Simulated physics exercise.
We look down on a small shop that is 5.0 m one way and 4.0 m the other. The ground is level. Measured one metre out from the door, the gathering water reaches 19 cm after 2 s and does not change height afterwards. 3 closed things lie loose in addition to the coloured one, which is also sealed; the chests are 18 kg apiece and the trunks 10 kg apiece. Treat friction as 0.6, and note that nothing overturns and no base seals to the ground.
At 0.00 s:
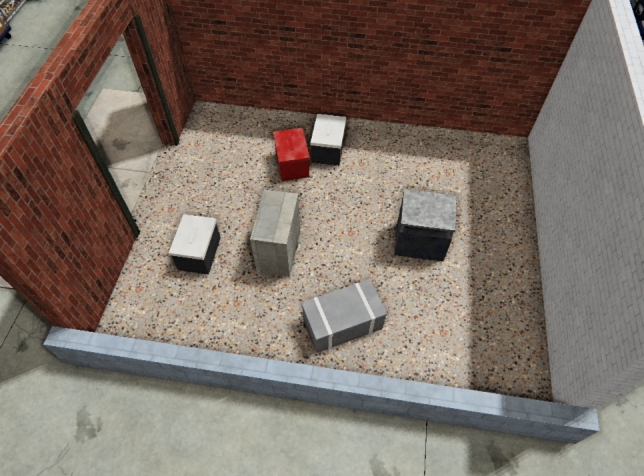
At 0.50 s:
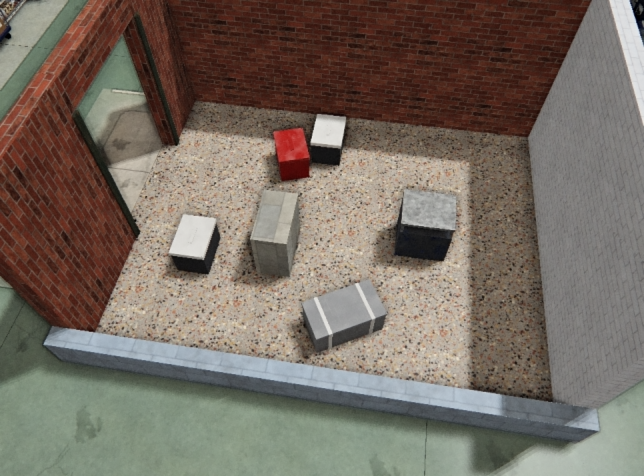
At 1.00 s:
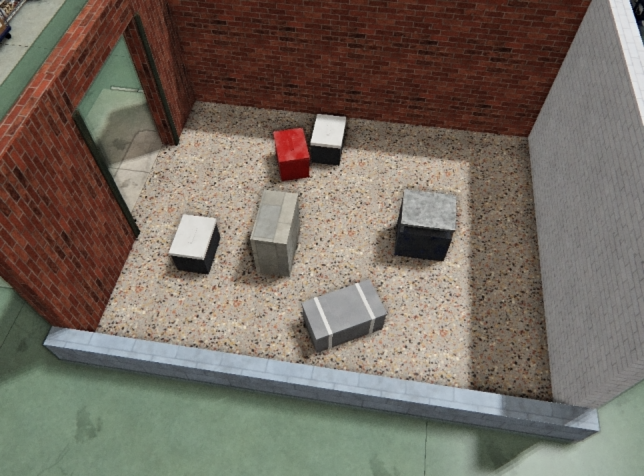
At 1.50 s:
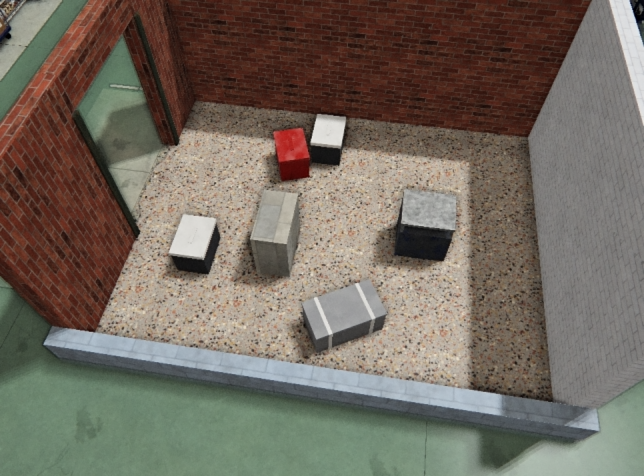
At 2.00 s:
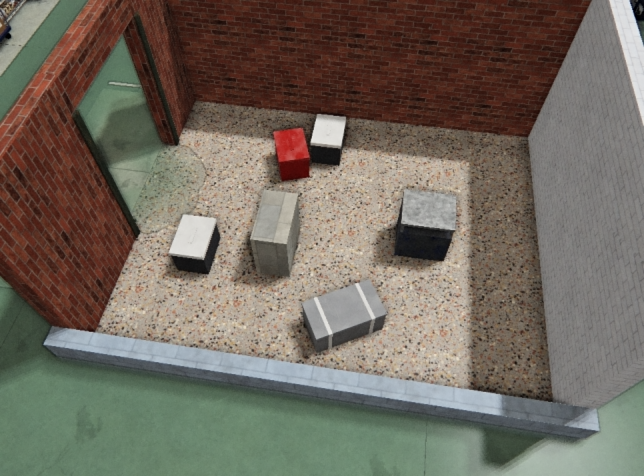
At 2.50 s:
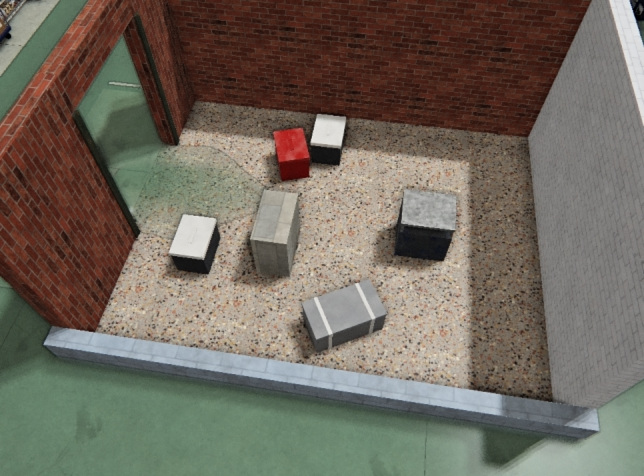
A brick-walled shop with a speckled floor held several scattered boxes, one red, as greenish water spread over the ground outside, then crept in through the left doorway while the boxes stayed still.
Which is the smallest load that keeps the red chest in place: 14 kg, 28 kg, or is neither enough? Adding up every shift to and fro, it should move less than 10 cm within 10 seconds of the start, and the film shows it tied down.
Watching this, only the bigger ballast does the job.
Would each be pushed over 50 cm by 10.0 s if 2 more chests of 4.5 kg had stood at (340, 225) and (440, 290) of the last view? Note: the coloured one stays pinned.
Result, in order - exceeds it; falls shy.
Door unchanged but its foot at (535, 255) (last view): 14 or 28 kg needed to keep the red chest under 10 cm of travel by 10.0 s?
In that setup the first mass works.
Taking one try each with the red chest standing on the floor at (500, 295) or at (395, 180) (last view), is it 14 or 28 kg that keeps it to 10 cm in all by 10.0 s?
In that order: Just the heavier works; just the heavier works.
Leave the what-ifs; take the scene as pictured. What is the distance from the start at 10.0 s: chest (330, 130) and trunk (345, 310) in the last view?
0 cm and 30 cm respectively.
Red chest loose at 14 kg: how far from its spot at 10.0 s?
Shift: Roughly 250 cm.
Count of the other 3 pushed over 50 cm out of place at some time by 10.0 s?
That comes to 0.
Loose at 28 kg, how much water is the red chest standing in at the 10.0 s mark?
Close to 8 cm deep.
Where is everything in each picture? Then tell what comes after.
In the first picture, the red chest at (291, 144), on the bottom; water covers 0.0 m2; 0 of 4 have shifted.
In the second picture, the red chest at (291, 144), on the bottom; 0.0 m2 under water; 0 of 4 have shifted.
In the third picture, the red chest at (291, 144) rests on the ground; water covers 0.0 m2; 0 of 4 have shifted.
In the fourth picture, the red chest at (291, 144) rests on the ground; 0.0 m2 under water; 0 of 4 have shifted.
In the fifth picture, the red chest at (291, 144) rests on the ground; water covers 0.7 m2; 0 of 4 have shifted.
In the sixth picture, the red chest at (291, 144) rests on the ground; water covers 1.7 m2; 0 of 4 have shifted.
After 3.5 s the red chest would be 10 cm from its start with 14 kg and 0 cm from its start with 28 kg; 6 cm of water round it then.
After 4.5 s the red chest would be 10 cm from its start with 14 kg and 0 cm from its start with 28 kg; 5 cm of water round it then.
After 7.0 s the red chest would be 27 cm from its start with 14 kg and 0 cm from its start with 28 kg; 7 cm of water round it then.
After 10.0 s the red chest would be 225 cm from its start with 14 kg and 0 cm from its start with 28 kg; 8 cm of water round it then.
